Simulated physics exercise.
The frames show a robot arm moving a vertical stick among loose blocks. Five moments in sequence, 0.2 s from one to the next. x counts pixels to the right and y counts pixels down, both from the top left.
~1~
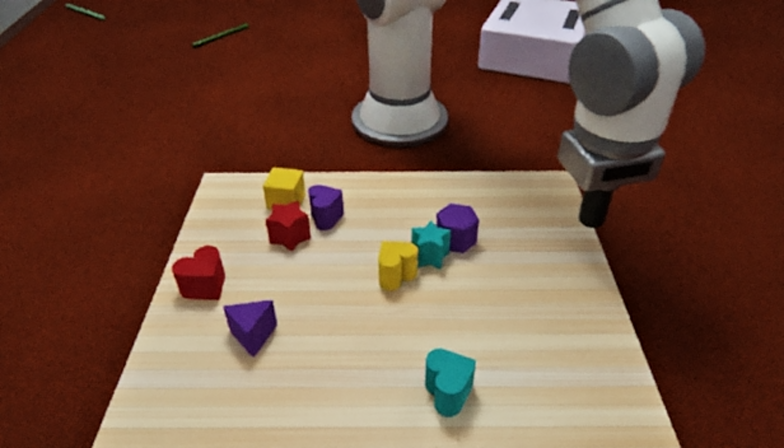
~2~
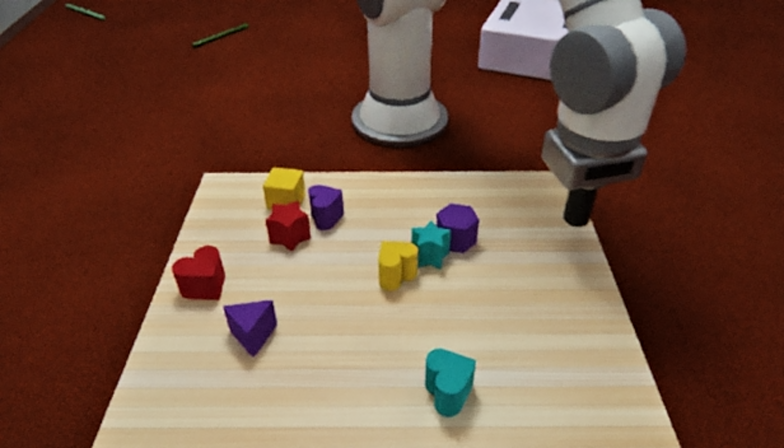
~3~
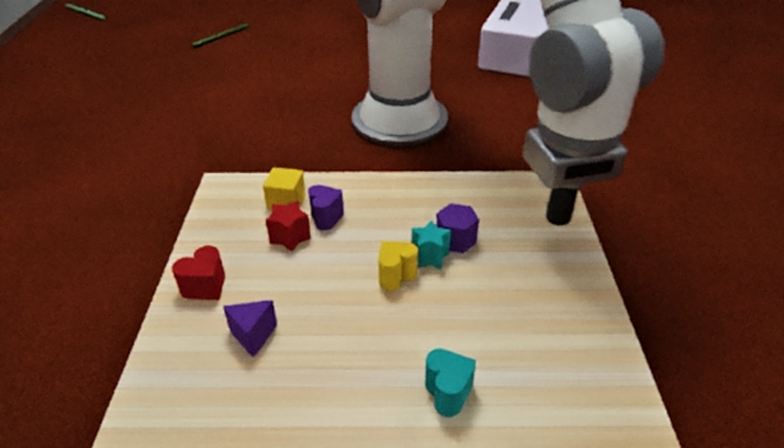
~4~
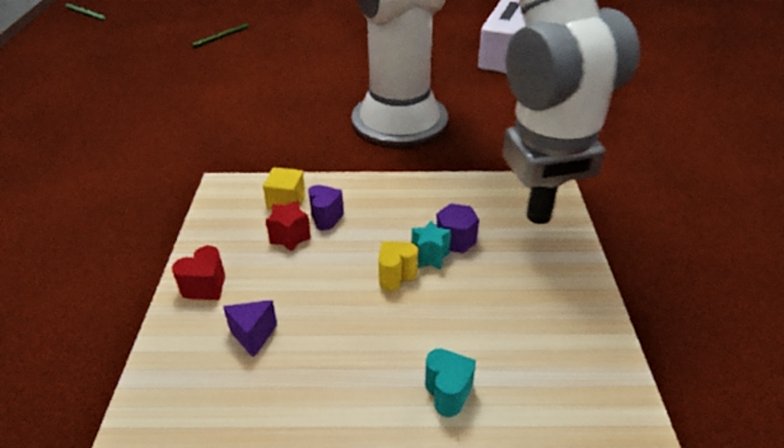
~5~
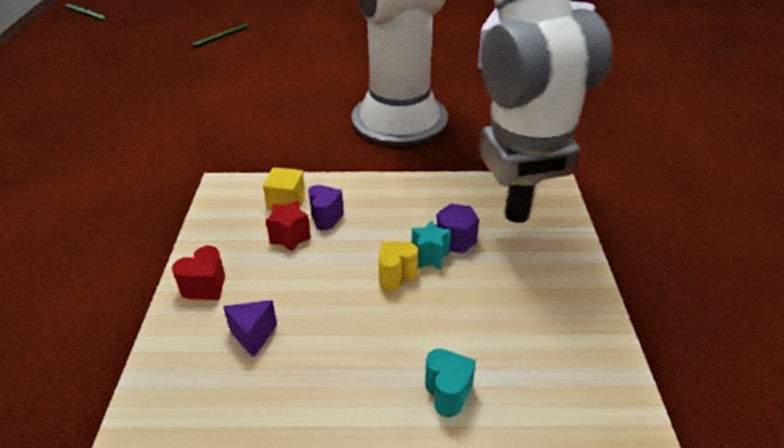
On a pale wooden board over a dark red floor, colourful blocks lie scattered while a robot arm holds a dark stick near the far right corner. The arm moves the stick steadily left, towards the purple hexagonal block, without touching any block, and every block stays in its place.
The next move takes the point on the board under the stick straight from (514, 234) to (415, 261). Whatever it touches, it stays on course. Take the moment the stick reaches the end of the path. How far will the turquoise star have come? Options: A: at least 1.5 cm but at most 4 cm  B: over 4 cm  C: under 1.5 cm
Option B.
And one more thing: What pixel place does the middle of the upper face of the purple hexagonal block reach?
It is at (420, 212).
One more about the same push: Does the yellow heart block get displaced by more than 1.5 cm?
That would be a yes.
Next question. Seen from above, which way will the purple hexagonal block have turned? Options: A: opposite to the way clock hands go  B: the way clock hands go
My answer is option B.
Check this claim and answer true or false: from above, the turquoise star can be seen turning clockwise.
False.
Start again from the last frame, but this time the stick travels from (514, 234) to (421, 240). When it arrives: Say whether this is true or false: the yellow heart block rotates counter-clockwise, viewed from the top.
My answer: False.
The first path, step by step. One third of the way, stick (484, 225); purple hexagonal block (451, 215).
Two thirds of the way, stick (449, 234); yellow heart block (392, 253); turquoise star (420, 237), turned 30° anticlockwise; purple hexagonal block (425, 213), turned 55° clockwise.
At the end, stick (415, 243); yellow heart block (368, 263); turquoise star (391, 245), turned 50° anticlockwise; purple hexagonal block (420, 212), turned 75° clockwise.
